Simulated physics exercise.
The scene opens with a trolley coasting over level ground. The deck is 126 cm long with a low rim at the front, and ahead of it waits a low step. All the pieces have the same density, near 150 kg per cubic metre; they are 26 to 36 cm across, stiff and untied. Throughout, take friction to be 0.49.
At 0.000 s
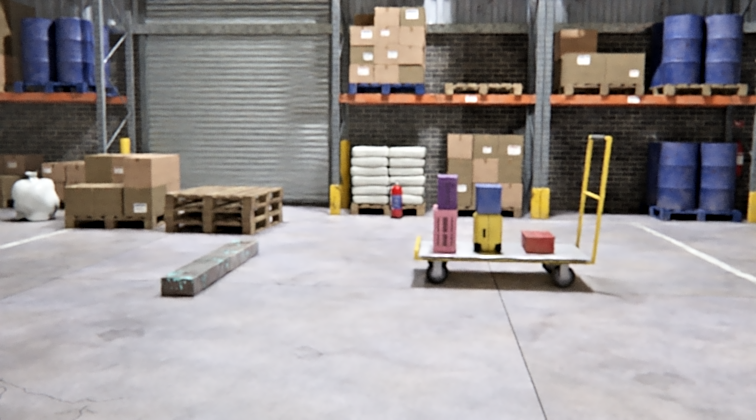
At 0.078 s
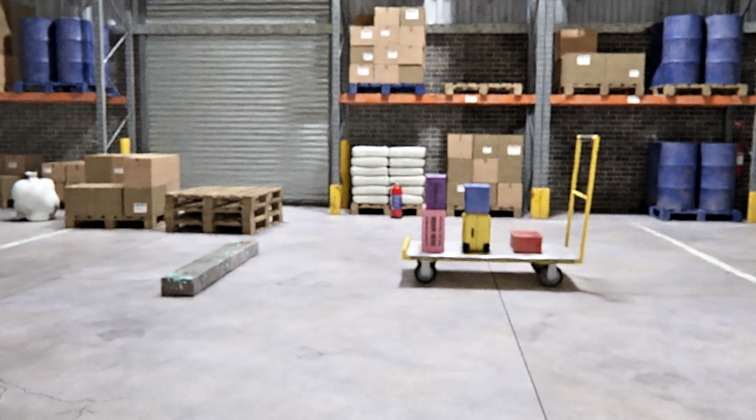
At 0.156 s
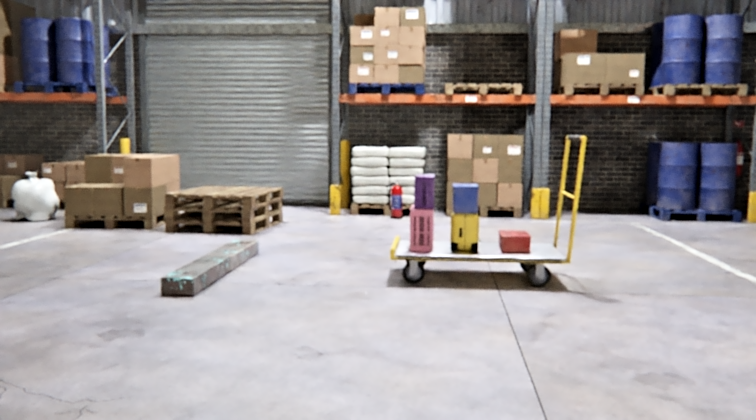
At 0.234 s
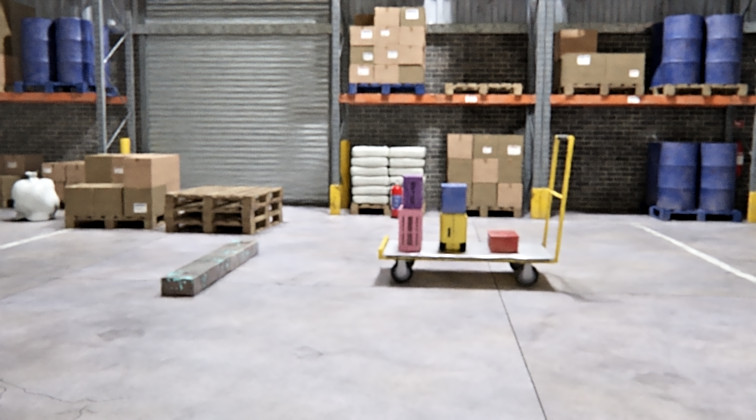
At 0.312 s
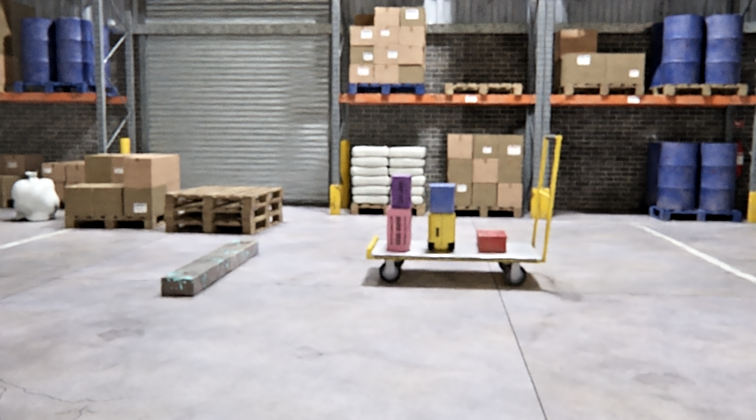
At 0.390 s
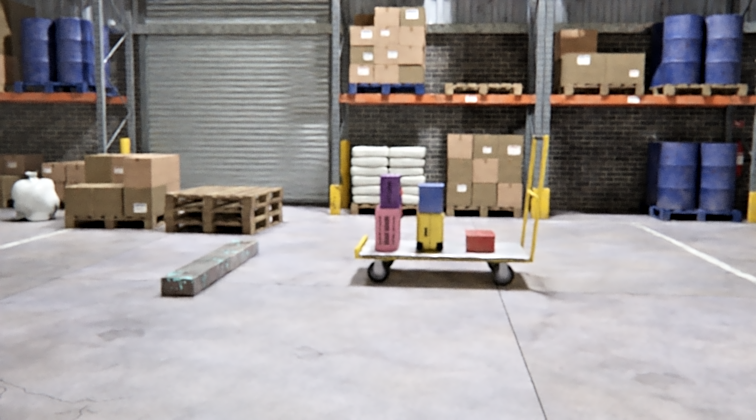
In a warehouse, a trolley carrying a purple crate and yellow suitcase rolls slowly left.
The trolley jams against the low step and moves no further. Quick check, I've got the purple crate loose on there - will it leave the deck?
Yes, it will come off.
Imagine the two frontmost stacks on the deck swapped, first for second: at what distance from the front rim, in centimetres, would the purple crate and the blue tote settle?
Purple 10 behind, blue 50 past.
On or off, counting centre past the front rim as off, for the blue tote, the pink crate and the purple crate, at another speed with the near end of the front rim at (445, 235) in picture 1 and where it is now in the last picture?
Result: Blue gone; pink gone; purple gone.
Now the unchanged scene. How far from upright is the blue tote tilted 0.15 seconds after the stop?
About 10° from upright.
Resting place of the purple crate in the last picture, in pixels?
Resting point approx. (163, 260).
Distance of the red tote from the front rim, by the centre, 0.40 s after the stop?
Roughly 80 cm behind it.
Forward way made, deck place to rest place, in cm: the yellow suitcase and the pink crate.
Roughly yellow 35 cm, pink 55 cm.
The wheels strike at 1.38 s.
After 1.78 s the purple crate is 7 cm past the rim, tilted 30°, near (211, 189) in the last picture's view.
After 2.18 s the purple crate is 45 cm past the rim, tilted 90°, near (167, 261) in the last picture's view.
When all is still (2.8 s), past the rim, blue tote, purple crate and pink crate; behind it, red tote and yellow suitcase.
